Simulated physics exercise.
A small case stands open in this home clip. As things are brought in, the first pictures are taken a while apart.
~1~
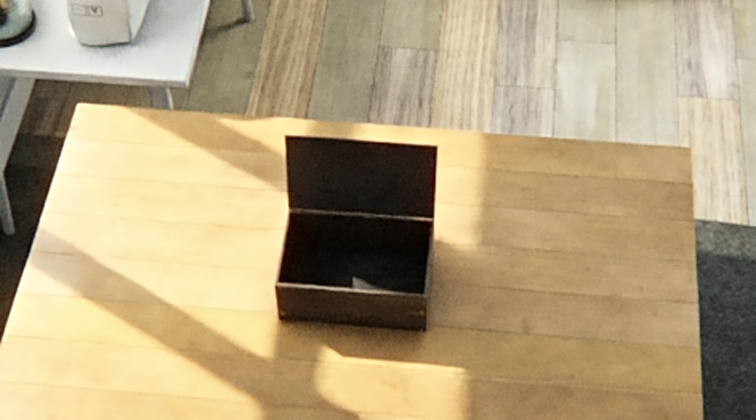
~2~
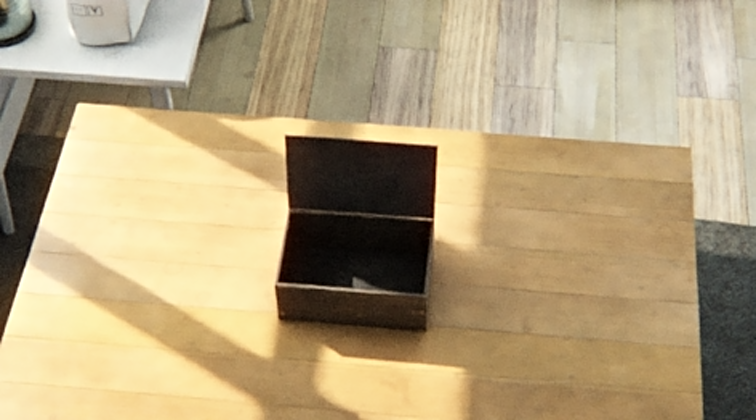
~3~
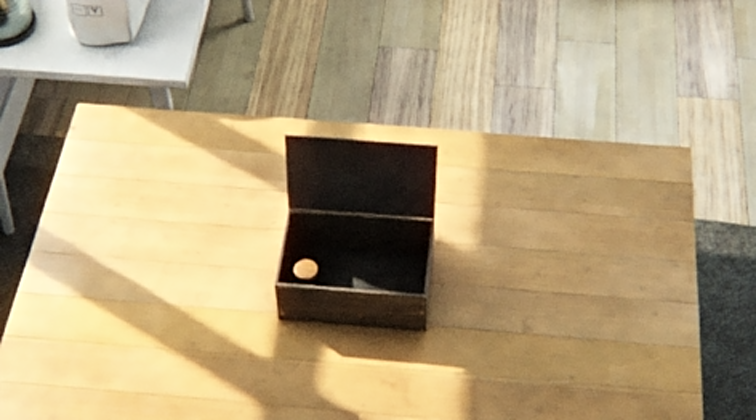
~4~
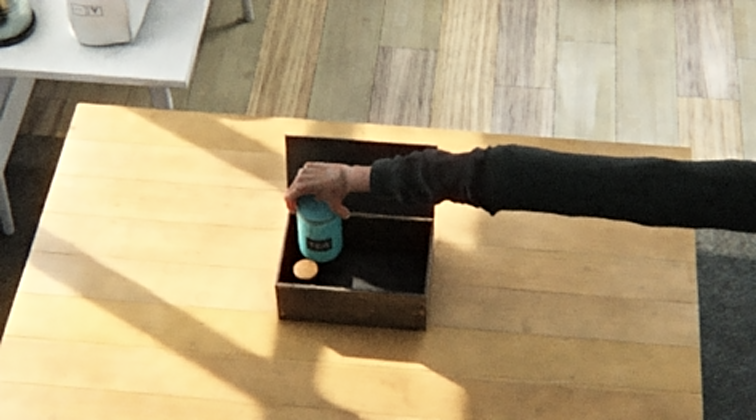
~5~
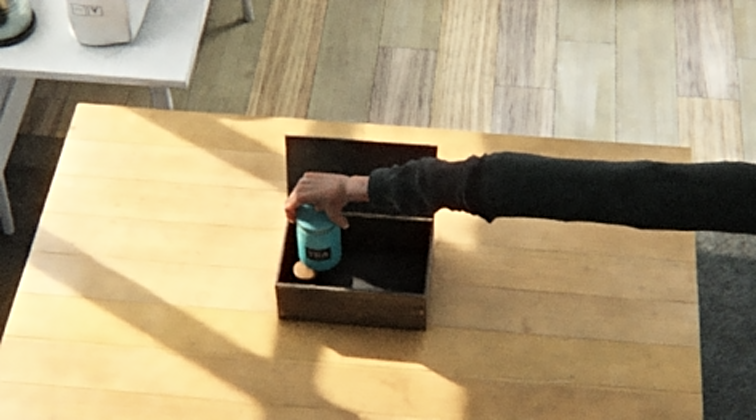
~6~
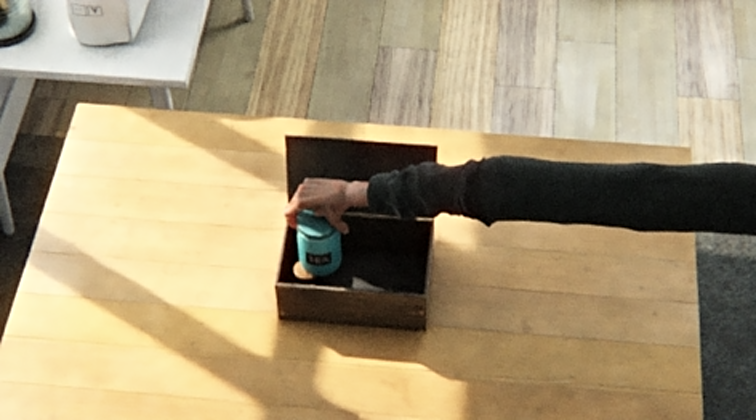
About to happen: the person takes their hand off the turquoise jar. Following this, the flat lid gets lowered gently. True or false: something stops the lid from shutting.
False.
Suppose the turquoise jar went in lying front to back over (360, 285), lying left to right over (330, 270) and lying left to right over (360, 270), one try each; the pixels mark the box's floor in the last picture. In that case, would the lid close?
On the first attempt the lid settles shut, on the second it settles shut, and on the third it settles shut.
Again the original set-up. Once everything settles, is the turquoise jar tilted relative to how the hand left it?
Well, it ends up skewed.
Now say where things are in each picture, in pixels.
The last thing is not in view yet, in the first picture.
The last thing is not in view yet, in the second picture.
The last thing is not in view yet; black shaker (307, 283), in the third picture.
Still above its spot; turquoise jar (320, 225); black shaker (307, 283), in the fourth picture.
Still above its spot; turquoise jar (319, 234), in the fifth picture.
Put in, still held; turquoise jar (319, 239), in the sixth picture.
Then, 0.50 s after the last picture, turquoise jar on its side near (366, 269); black shaker tipped 18° from how it was.
Then, 1.40 s after the last picture, lid 73° above the rim; turquoise jar on its side near (374, 284).
Then, 1.90 s after the last picture, lid 24° above the rim; turquoise jar on its side near (374, 284).
At rest, lid shut; tipped over in the box, turquoise jar; black shaker in place. Seen from the same camera at the end, turquoise jar near (374, 284).
